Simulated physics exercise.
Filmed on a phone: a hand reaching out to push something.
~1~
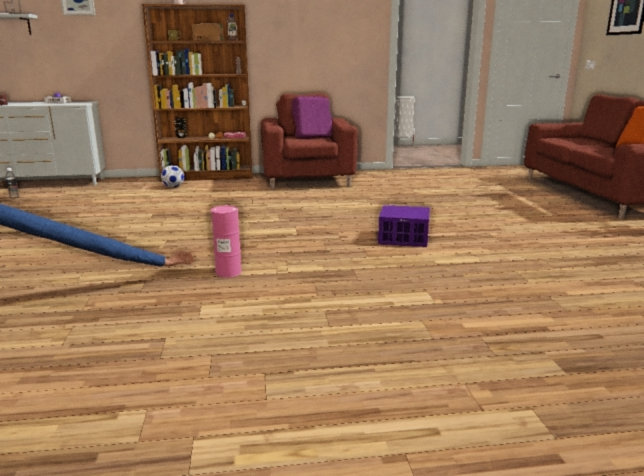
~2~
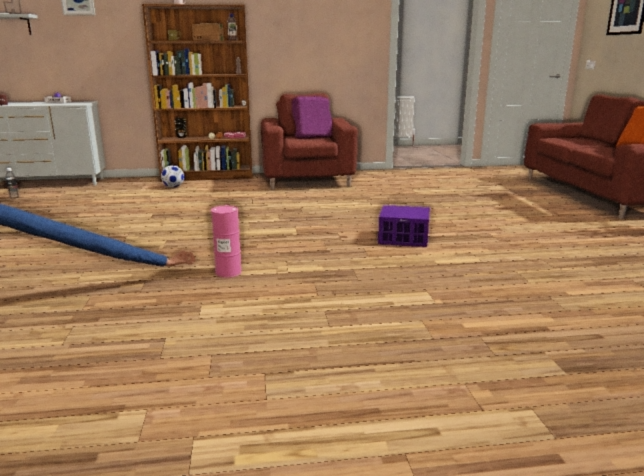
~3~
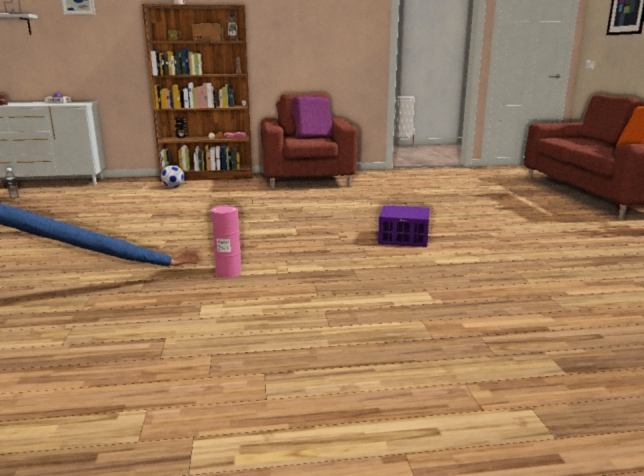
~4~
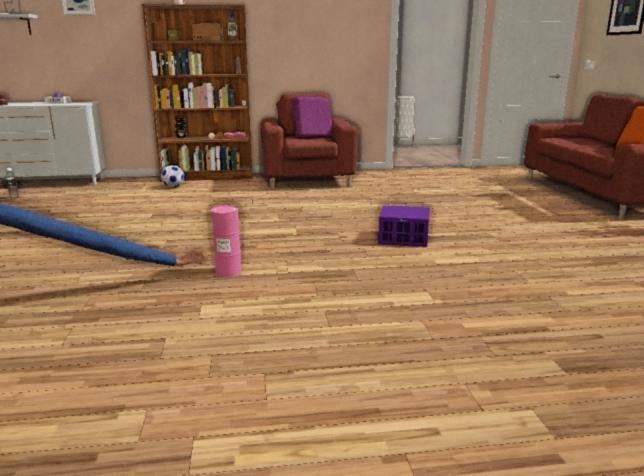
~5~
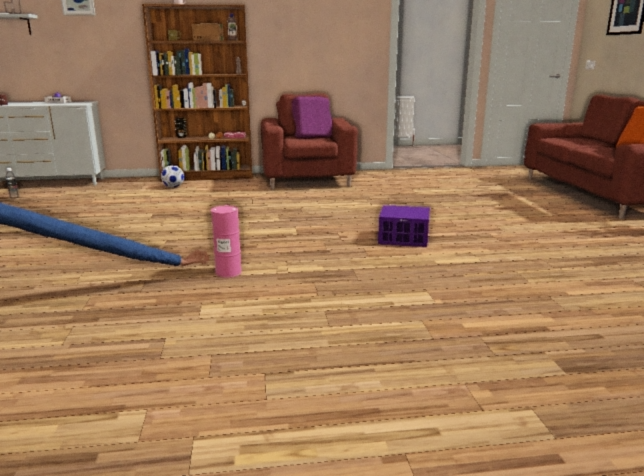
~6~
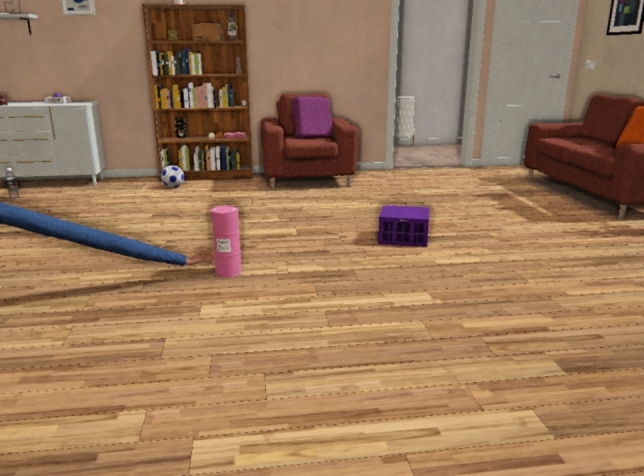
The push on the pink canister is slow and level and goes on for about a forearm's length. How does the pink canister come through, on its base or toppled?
The pink canister keeps standing.
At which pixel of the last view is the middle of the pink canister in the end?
At about (283, 239).
Then, 0.50 s past the last view, pink canister displaced about its own width near (244, 241).
Then, 1.10 s past the last view, pink canister displaced about its own width near (266, 240).
Finally, moved from the start, pink canister. Final places as the last picture's camera would see them, pink canister near (283, 239).
